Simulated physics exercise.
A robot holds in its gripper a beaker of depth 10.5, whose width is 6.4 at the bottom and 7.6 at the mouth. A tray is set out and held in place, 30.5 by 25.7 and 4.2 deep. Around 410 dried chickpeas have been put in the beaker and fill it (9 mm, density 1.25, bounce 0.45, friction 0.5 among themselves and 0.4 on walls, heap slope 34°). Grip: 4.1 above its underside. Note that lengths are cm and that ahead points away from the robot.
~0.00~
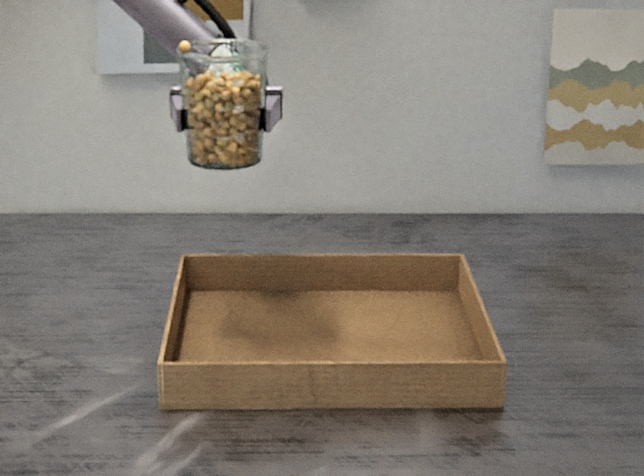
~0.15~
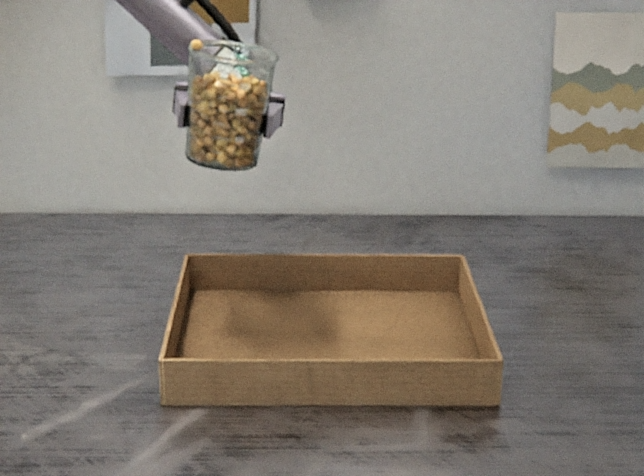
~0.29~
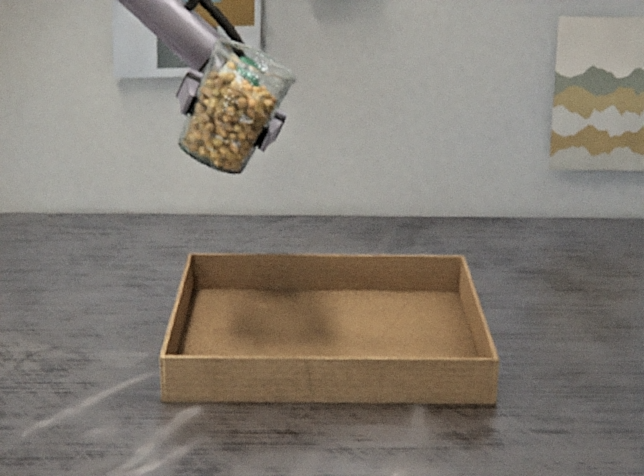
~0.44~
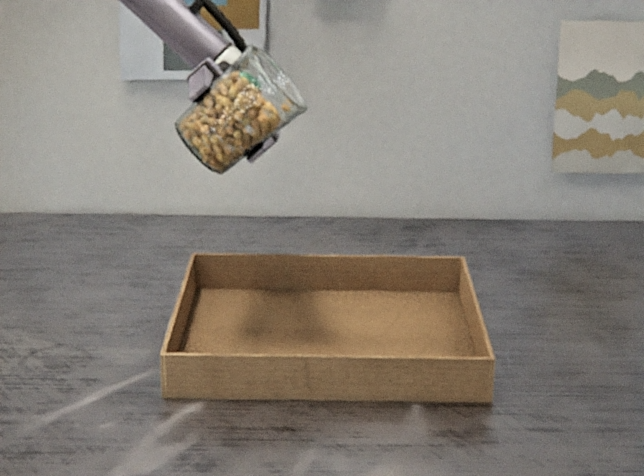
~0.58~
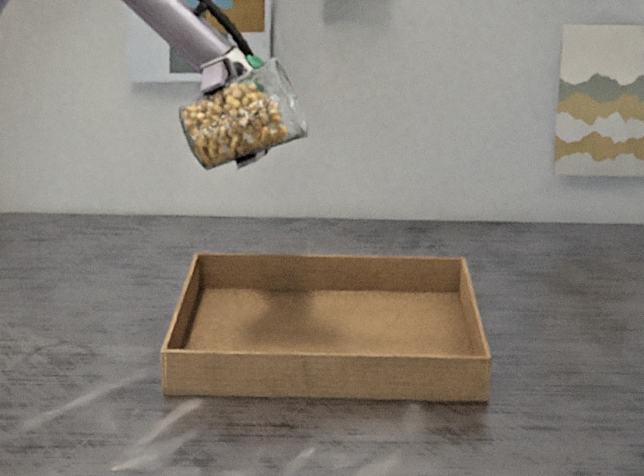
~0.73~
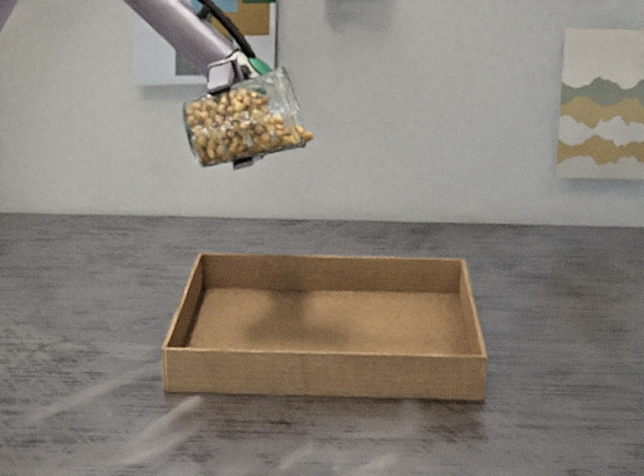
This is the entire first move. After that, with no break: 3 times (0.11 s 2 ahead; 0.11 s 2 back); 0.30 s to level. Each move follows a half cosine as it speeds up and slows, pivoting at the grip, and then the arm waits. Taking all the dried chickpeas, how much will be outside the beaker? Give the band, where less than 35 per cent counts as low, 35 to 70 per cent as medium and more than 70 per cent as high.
Low.
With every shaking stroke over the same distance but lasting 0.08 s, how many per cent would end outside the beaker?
About 30 per cent, then.
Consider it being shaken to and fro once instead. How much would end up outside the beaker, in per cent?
That would give close to 5 percent.
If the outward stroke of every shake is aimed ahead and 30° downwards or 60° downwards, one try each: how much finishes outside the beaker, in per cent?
About 10 and 0 per cent.
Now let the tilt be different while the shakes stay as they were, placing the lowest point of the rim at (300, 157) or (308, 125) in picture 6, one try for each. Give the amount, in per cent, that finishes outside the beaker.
Some 55 and 5 per cent.
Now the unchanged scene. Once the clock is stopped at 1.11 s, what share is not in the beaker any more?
About 5 per cent so far.
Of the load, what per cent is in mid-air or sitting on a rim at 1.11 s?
Reading at that time: Some 3 per cent.
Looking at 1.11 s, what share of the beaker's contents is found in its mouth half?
That share comes to roughly 50 percent.
By 1.11 s, tilted 73° forward, highest piece 26 above the table; 379 in the beaker, 19 in the tray, 11 in flight or on a rim.
By 1.50 s, tilted 52° forward, highest piece 26 above the table; 328 in the beaker, 69 in the tray, 12 in flight or on a rim.
By 1.89 s, level, highest piece 27 above the table; 327 in the beaker, 82 in the tray.
By 2.94 s, level, highest piece 27 above the table; 327 in the beaker, 82 in the tray.
Final count, 327 in the beaker, 82 in the tray. That is 20 % outside the beaker.
